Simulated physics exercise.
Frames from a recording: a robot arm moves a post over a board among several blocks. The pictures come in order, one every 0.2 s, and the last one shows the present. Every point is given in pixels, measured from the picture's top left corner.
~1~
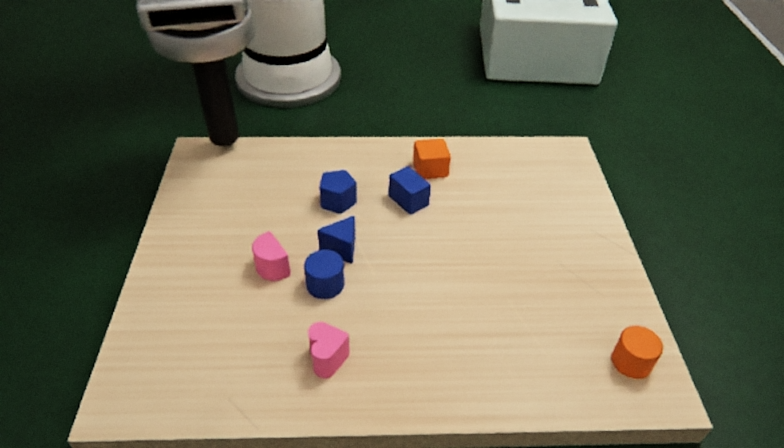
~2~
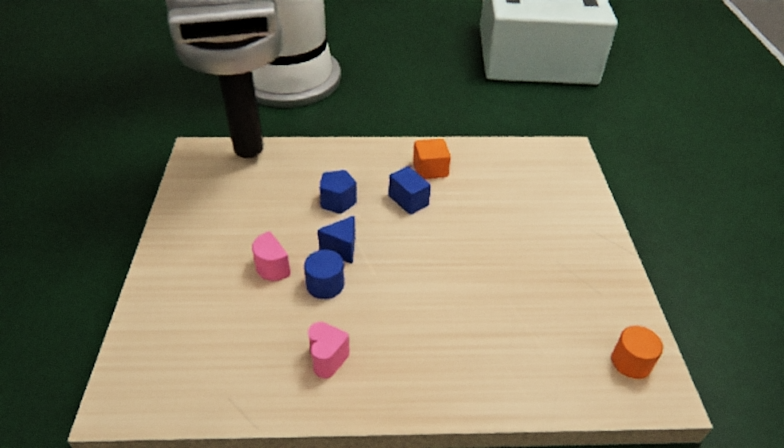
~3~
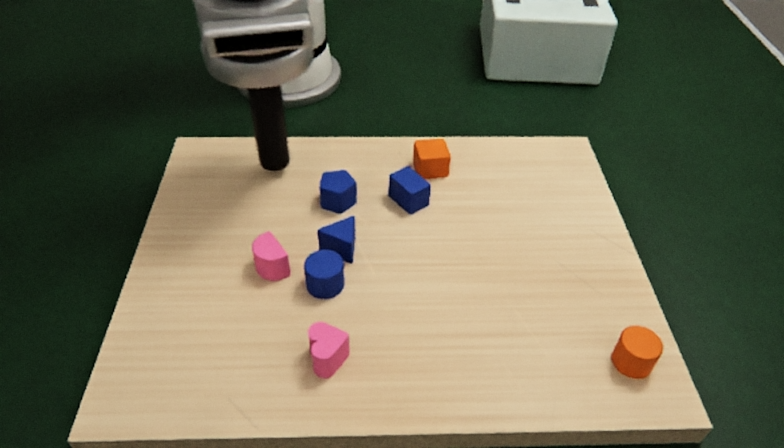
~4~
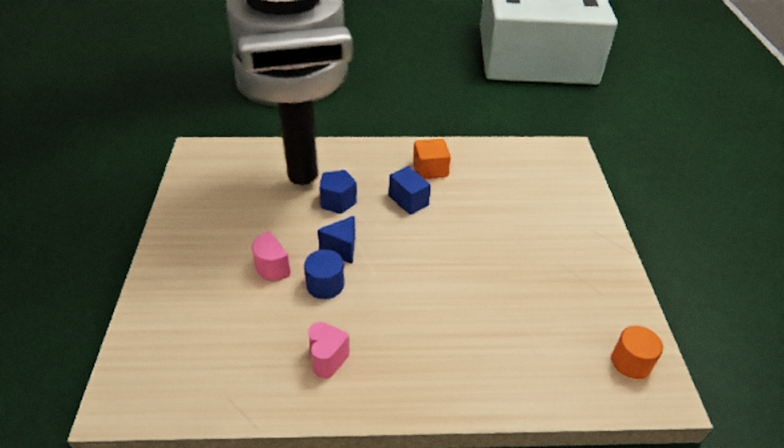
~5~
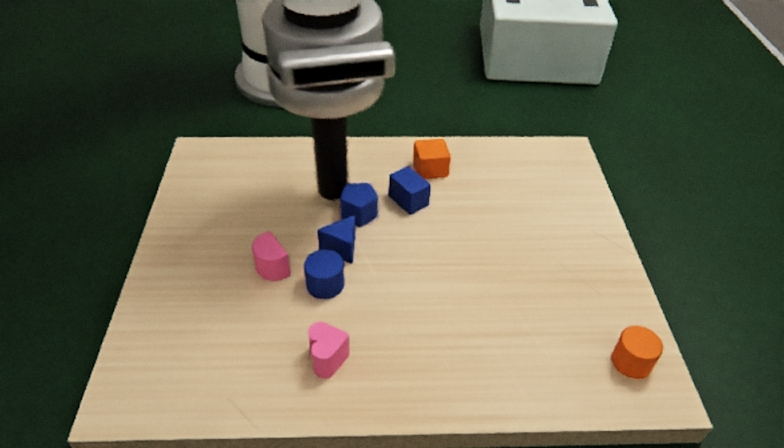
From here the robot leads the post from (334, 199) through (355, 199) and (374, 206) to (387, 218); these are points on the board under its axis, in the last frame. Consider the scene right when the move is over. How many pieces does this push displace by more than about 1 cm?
I'd say just one block gets shifted by more than about 1 cm.
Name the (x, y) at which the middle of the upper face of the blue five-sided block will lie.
At (385, 221).
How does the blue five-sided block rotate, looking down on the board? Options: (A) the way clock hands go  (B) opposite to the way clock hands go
Answer: A.
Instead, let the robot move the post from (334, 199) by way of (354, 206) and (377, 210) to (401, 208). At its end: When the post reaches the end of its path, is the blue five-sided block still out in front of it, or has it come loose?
The post loses it on the way.
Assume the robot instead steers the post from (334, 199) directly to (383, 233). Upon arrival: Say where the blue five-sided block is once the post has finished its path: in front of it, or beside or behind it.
The post still drives it.
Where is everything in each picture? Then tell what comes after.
The first frame shows post's lower end (225, 139); blue five-sided block (337, 180); blue oblong block (410, 179).
The second frame shows post (249, 150); blocks still.
The third frame shows post (275, 163); blocks still.
The fourth frame shows post (303, 176); blocks still.
The fifth frame shows post (333, 191); blue five-sided block (359, 193); blue oblong block (410, 179).
On the path given first. Halfway along, post (366, 194); blue five-sided block (376, 203), turned 50° clockwise.
At the end, post (387, 210); blue five-sided block (385, 221), turned 90° clockwise; blue oblong block still.
